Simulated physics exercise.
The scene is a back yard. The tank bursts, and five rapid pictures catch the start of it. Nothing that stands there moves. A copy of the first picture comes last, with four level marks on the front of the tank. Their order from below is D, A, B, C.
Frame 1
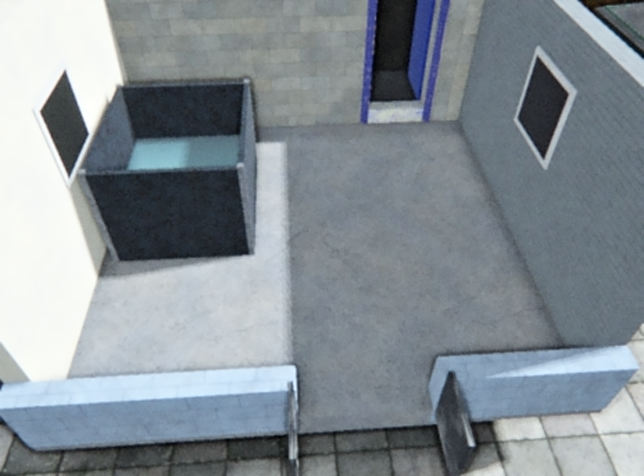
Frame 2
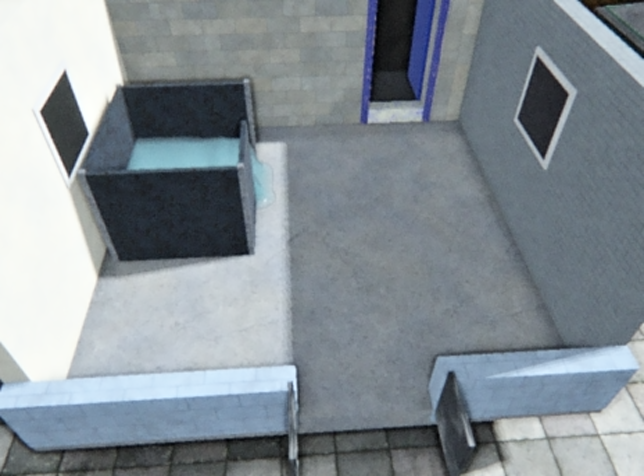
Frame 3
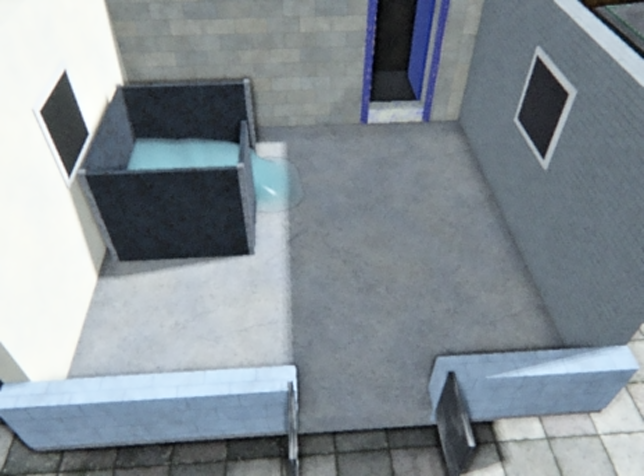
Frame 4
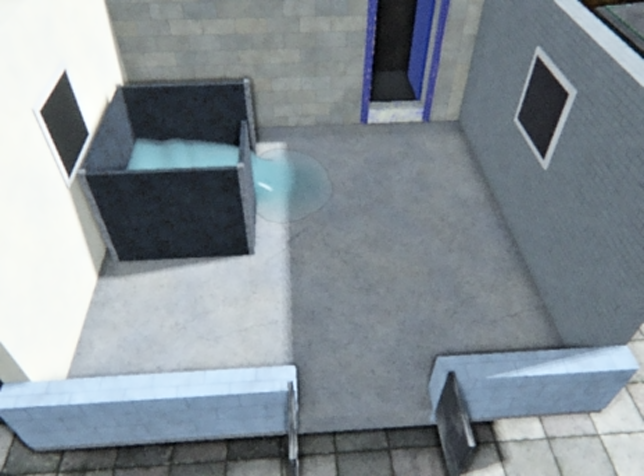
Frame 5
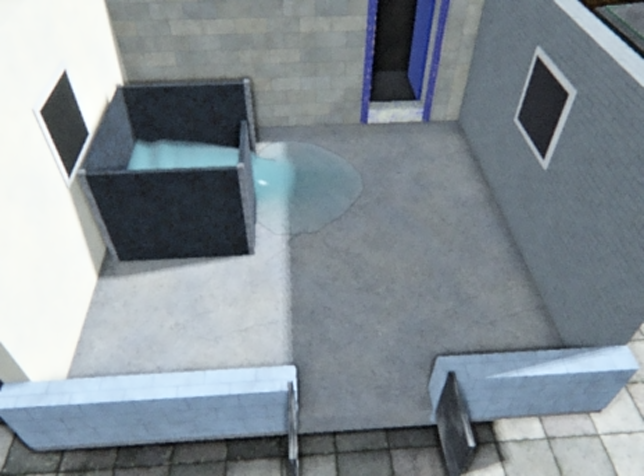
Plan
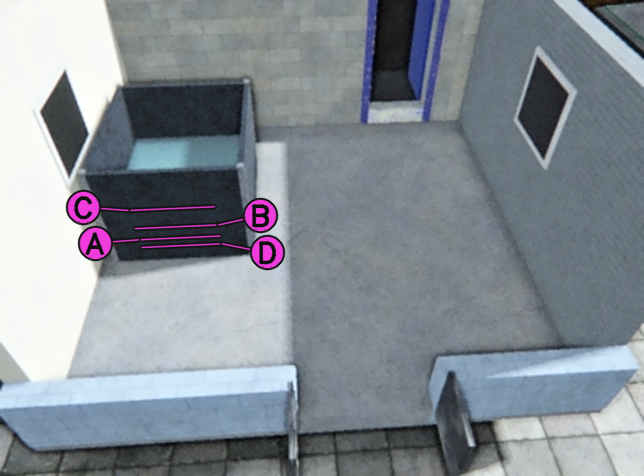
Back yard with a dark tank of water at left, its right side opening and water spreading rightward across the grey ground.
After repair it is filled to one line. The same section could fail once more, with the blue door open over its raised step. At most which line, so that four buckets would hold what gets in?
Level C.
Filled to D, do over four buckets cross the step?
No, not at all.
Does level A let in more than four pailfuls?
No, not at all.
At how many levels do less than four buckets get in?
All four.
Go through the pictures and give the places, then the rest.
Water in the tank at rest, its middle at (186, 174); foot of the blue doorway at (394, 122); open gate at (367, 358), in the first picture.
Front seen at (263, 204), 1 % of the ground wet, in the second picture.
Front seen at (293, 200), 3 % of the ground wet, in the third picture.
Front seen at (327, 190), 6 % of the ground wet, in the fourth picture.
Front seen at (357, 189), 11 % of the ground wet, in the fifth picture.
On the marked copy, A at (179, 237); B at (176, 226); C at (171, 208); D at (181, 245); from the bottom up D, A, B, C.
If A is chosen, nothing gets over.
If B is chosen, nothing gets over.
If C is chosen, a splash gets over, under a bucket.
If D is chosen, nothing gets over.
